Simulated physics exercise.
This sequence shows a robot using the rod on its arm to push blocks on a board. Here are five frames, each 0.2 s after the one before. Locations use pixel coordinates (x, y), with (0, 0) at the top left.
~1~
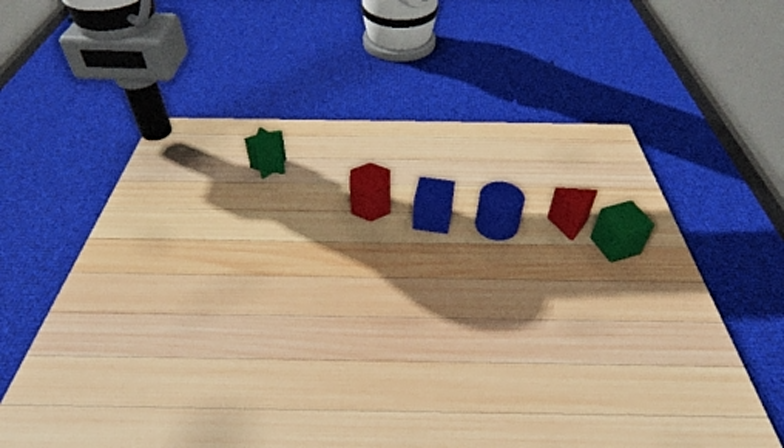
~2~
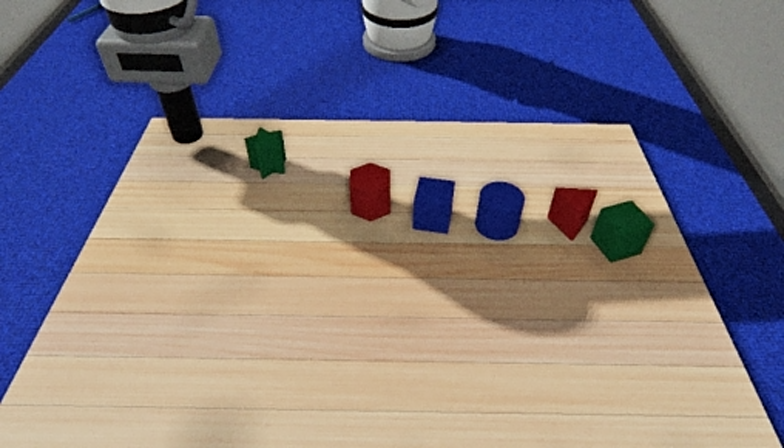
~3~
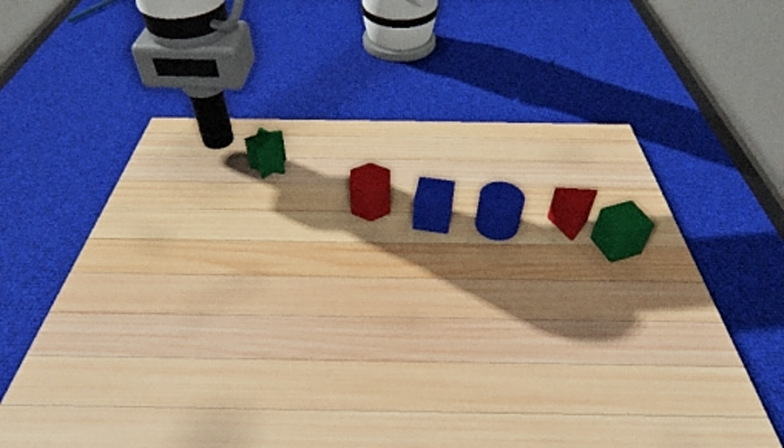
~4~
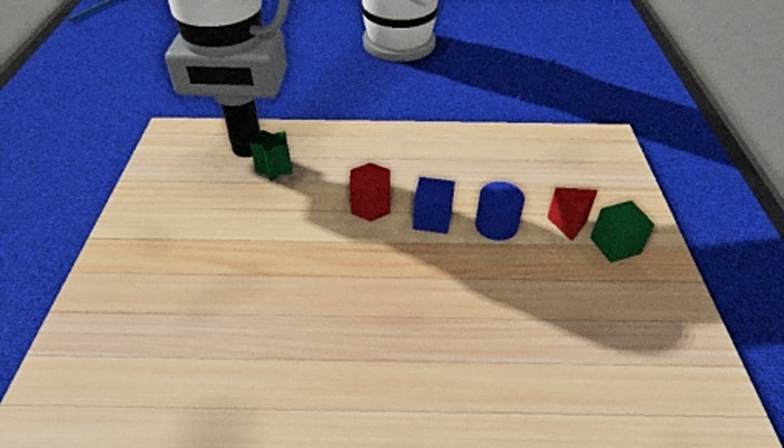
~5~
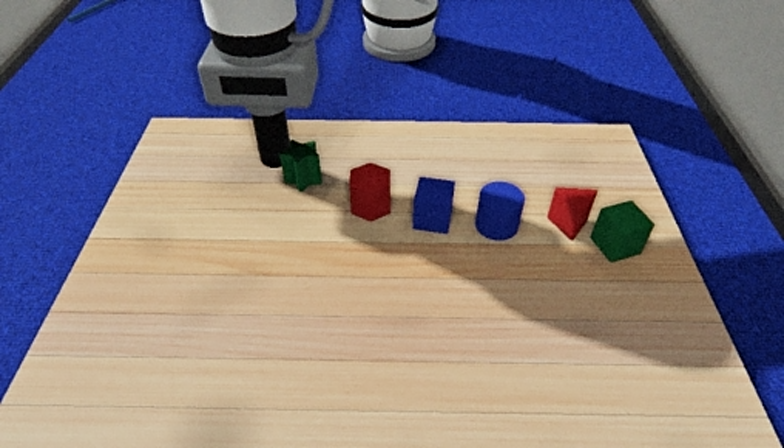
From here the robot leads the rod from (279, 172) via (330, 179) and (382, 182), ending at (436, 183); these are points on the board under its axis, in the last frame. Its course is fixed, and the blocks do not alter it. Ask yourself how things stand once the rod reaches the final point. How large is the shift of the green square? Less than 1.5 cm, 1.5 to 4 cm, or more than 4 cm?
Final distance: Less than 1.5 cm.
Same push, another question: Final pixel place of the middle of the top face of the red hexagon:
The point I'd pick in the picture is (404, 192).
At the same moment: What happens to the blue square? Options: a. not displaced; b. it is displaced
(b)
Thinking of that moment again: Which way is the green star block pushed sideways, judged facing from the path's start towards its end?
Heads right.
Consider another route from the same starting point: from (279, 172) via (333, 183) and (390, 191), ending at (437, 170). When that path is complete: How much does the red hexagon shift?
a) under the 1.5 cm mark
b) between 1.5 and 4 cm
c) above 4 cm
Option c.
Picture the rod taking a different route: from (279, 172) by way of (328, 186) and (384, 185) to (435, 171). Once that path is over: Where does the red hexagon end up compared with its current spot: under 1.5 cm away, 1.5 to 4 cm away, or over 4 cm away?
Once the path is done, the red hexagon lies more than 4 cm from its present place.
What follows on the original path. One third of the way, rod at (330, 166); green star block at (355, 157); red hexagon at (373, 178).
Two thirds of the way, rod at (384, 169); green star block at (411, 163), turned 15° clockwise; red hexagon at (403, 191), turned 80° clockwise; blue square at (445, 193).
At the end, rod at (437, 170); green star block at (453, 172), turned 45° clockwise; red hexagon at (404, 192), turned 85° clockwise; blue square at (448, 196); green square unmoved.
